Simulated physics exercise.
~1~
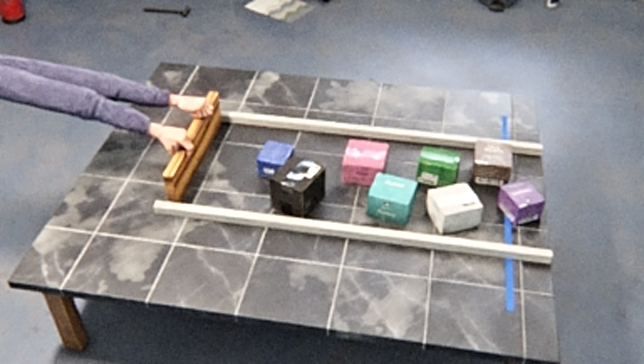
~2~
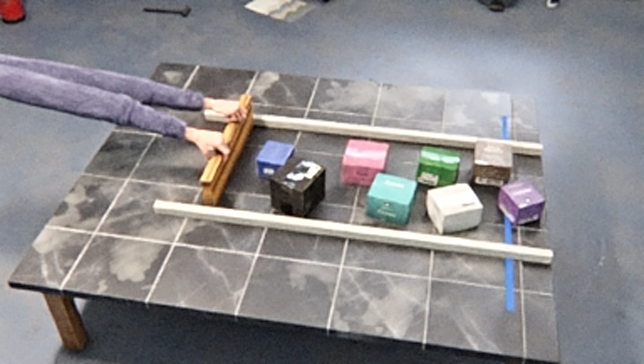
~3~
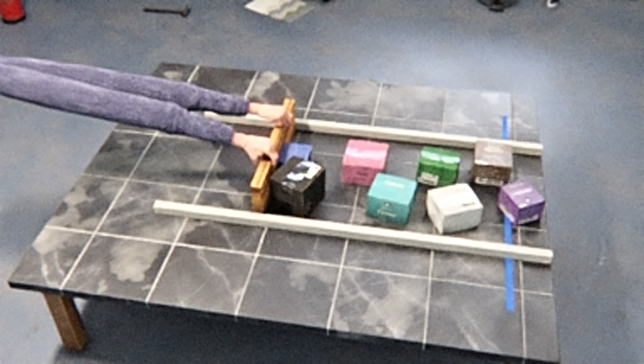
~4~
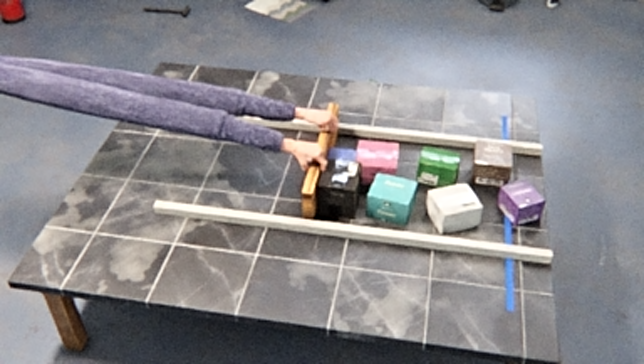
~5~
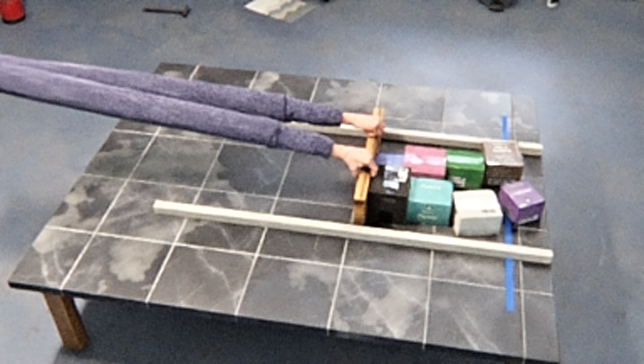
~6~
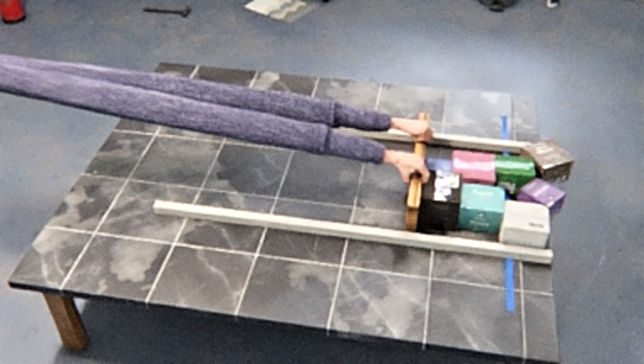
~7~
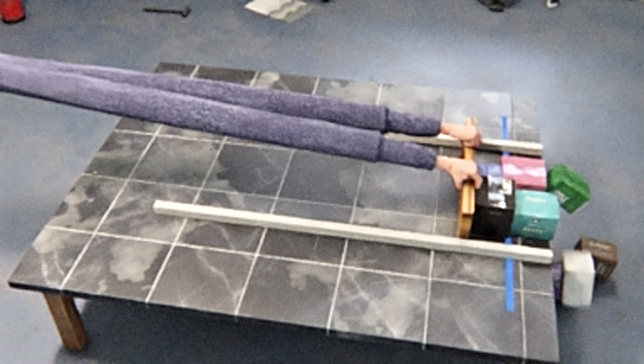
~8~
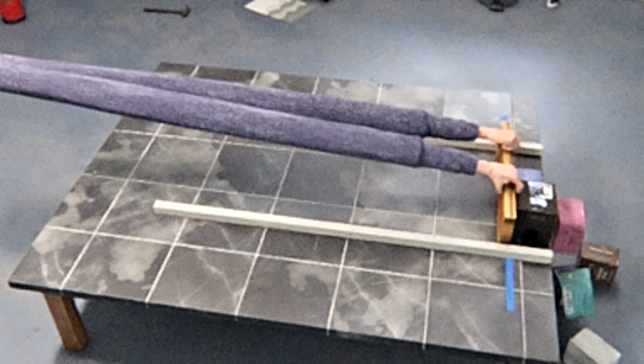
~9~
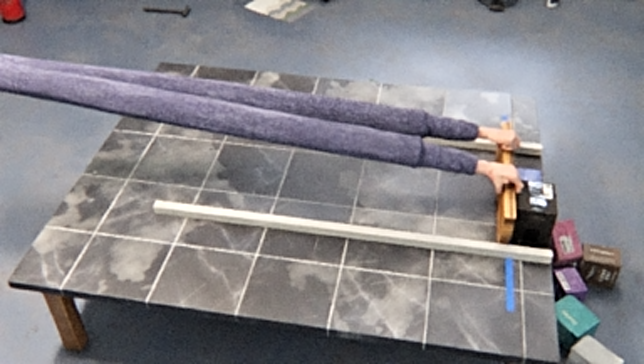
The footage shows two hands pushing a wooden plank rightward between pale rails on a dark tiled table, gathering scattered colourful boxes until six tumble off the right edge, while the plank stops at the blue tape with the black and blue boxes still against it.
